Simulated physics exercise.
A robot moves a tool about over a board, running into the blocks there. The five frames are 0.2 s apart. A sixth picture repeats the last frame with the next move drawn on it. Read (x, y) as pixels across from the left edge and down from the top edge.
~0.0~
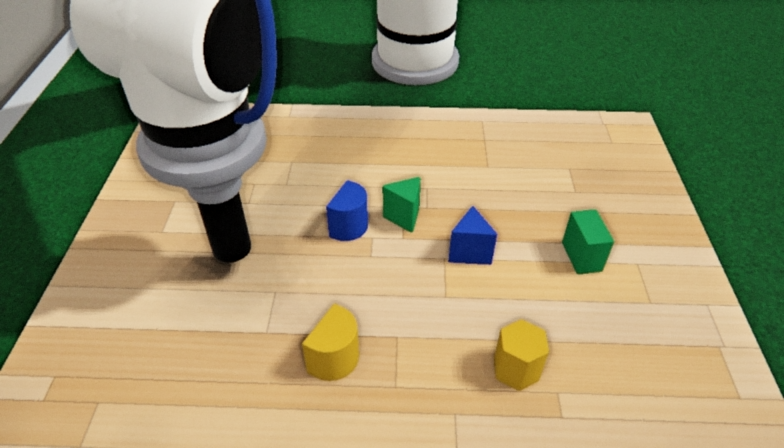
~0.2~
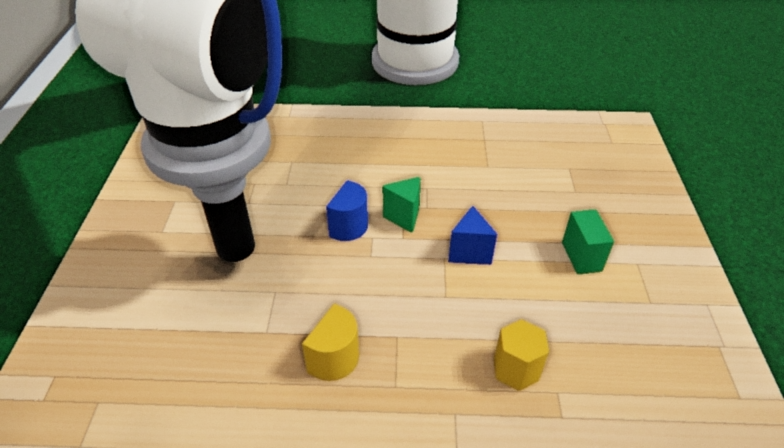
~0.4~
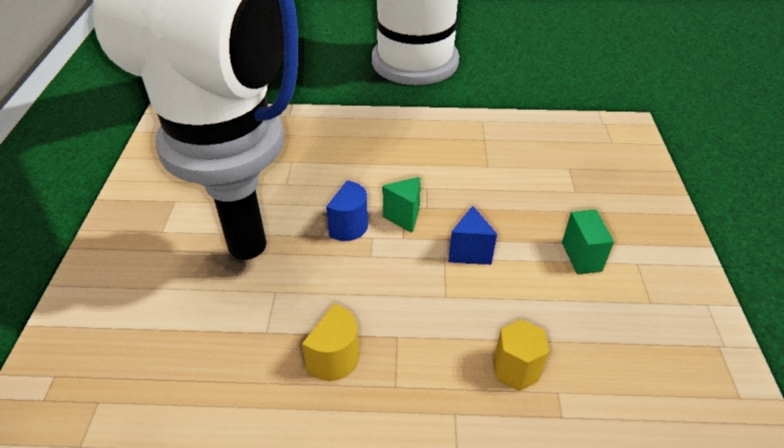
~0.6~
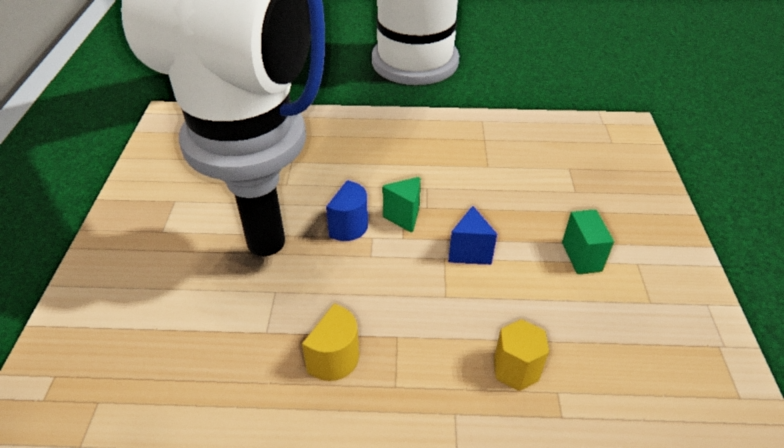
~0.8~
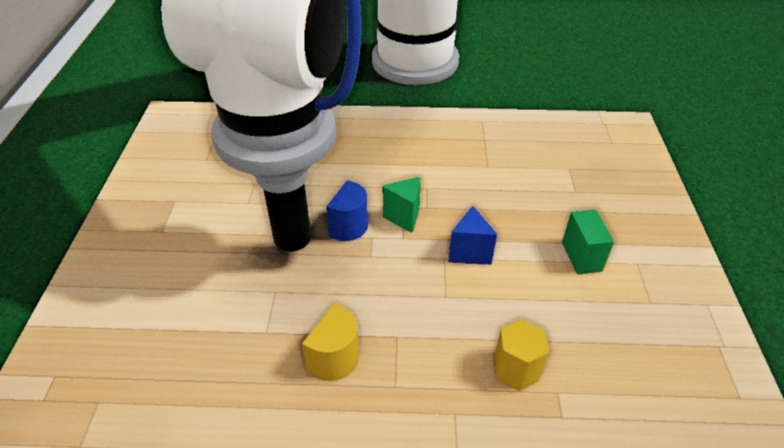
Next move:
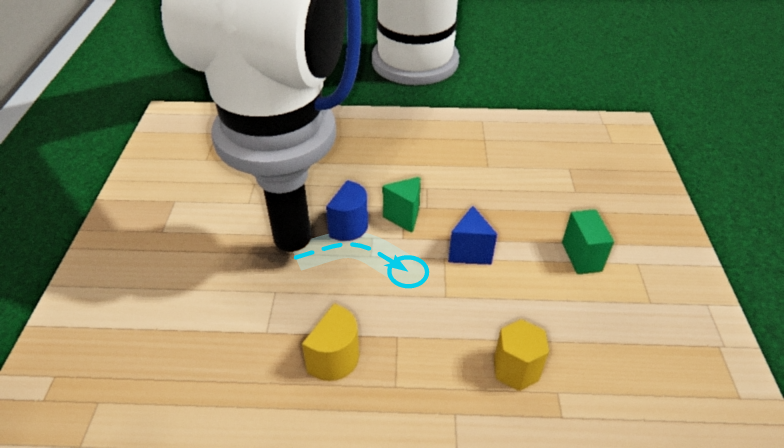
A white robot arm with a black cylindrical tool moves over a pale wooden board on a green surface, seen from above at an angle by a still camera. A blue half-round block, green triangle, blue triangle and green block sit across the middle, with two yellow blocks nearer the viewer. The tool barely shifts at first, then slides right, closer to the blue half-round block, while every block stays still.
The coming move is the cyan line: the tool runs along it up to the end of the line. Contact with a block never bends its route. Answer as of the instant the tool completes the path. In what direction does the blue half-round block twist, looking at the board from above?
The twist is anticlockwise.
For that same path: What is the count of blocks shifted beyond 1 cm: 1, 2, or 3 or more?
Just one will move.
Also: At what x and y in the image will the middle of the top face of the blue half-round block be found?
I think it will end close to (373, 186).
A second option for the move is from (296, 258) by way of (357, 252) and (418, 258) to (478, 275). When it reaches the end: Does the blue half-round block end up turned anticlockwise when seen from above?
I believe so.
The drawn path runs from (296, 258) over (336, 246) and (375, 251) to (408, 271).
On the path given first. One third of the way, tool (334, 228); blue half-round block (361, 191).
Two thirds of the way, tool (375, 234); blue half-round block (373, 186), turned 35° anticlockwise; green triangle (408, 185), turned 20° clockwise.
At the end, tool (409, 254); blue half-round block (373, 186), turned 35° anticlockwise; green triangle (408, 185), turned 20° clockwise; blue triangle not moved.
